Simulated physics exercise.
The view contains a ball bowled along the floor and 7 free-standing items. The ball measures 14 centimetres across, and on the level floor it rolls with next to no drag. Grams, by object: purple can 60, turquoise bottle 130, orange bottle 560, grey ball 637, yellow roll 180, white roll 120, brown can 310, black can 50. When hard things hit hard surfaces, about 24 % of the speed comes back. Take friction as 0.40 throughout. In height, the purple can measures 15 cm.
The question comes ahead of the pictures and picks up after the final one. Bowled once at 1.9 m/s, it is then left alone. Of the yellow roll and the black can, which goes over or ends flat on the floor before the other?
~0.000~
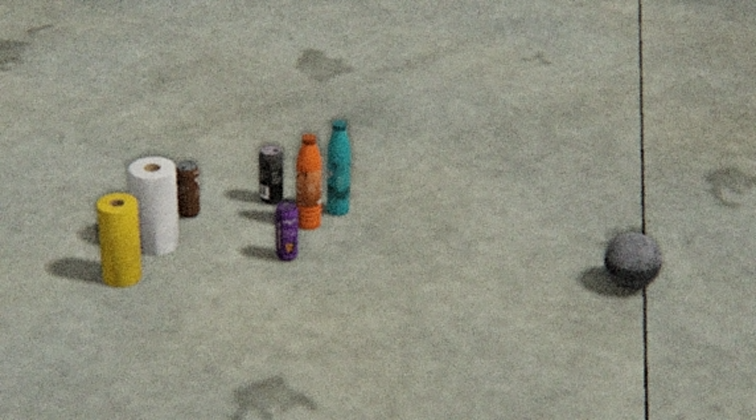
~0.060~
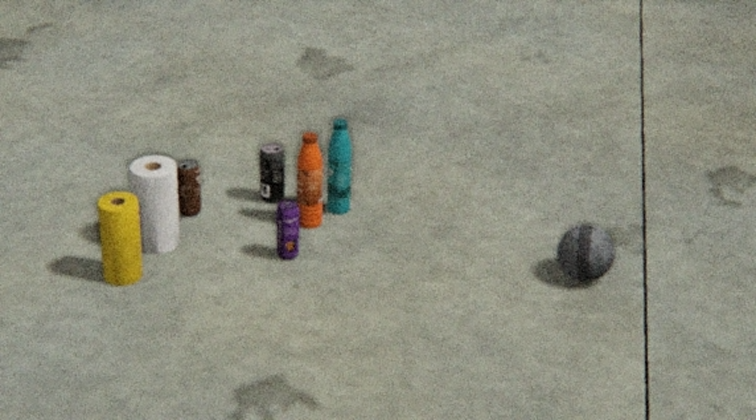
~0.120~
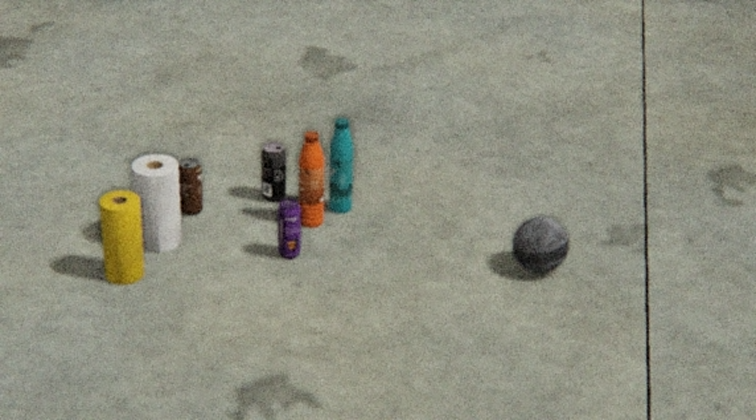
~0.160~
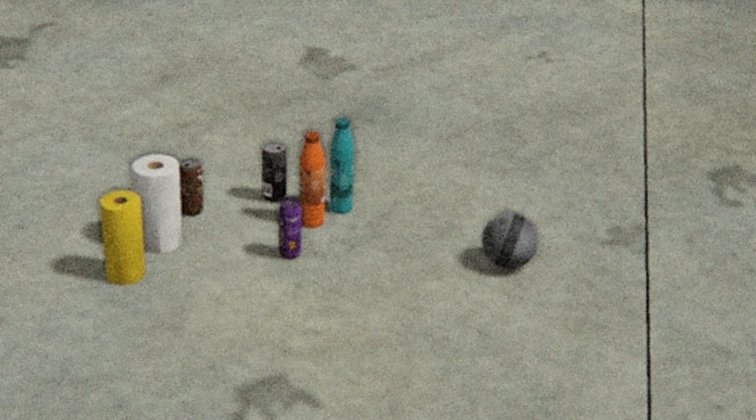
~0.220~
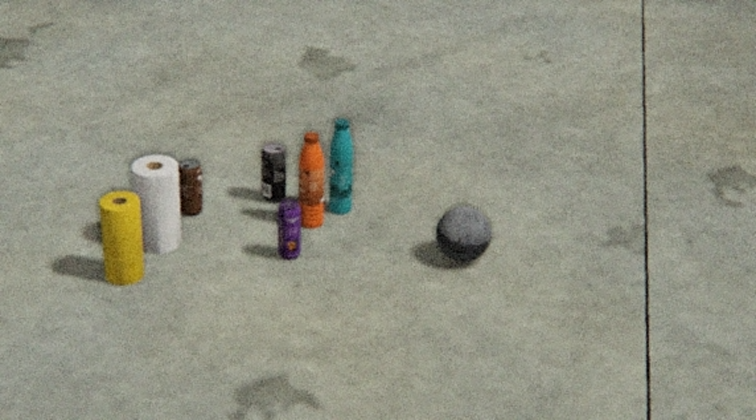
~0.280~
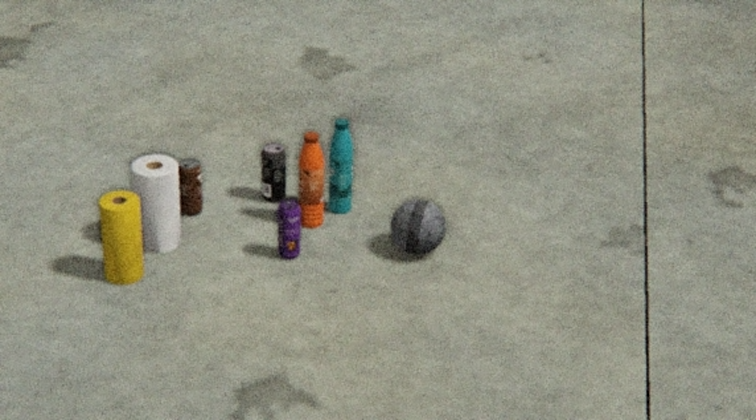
Of the pair, the second is lost first.
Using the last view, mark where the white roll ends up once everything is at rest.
Its middle settles close to pixel (69, 192).
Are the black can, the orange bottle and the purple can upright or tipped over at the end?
Well, the black can tumbles down, the orange bottle tumbles down, and the purple can tumbles down.
After 0.78 s, ball 110 cm along; grey ball near (182, 221); black can on its side near (250, 168); orange bottle on its side; purple can on its side.
After 1.78 s, ball 171 cm along; black can on its side near (273, 151); orange bottle on its side; purple can on its side.
By the end (3.5 s), tipped over on the floor, purple can, orange bottle and black can; not toppled but over 8 cm from the start, white roll; the other 3 in place, give or take 8 cm. Seen from the same camera at the end, yellow roll near (122, 238), black can near (279, 147). Yellow roll was never lost; black can went at 0.60 s.
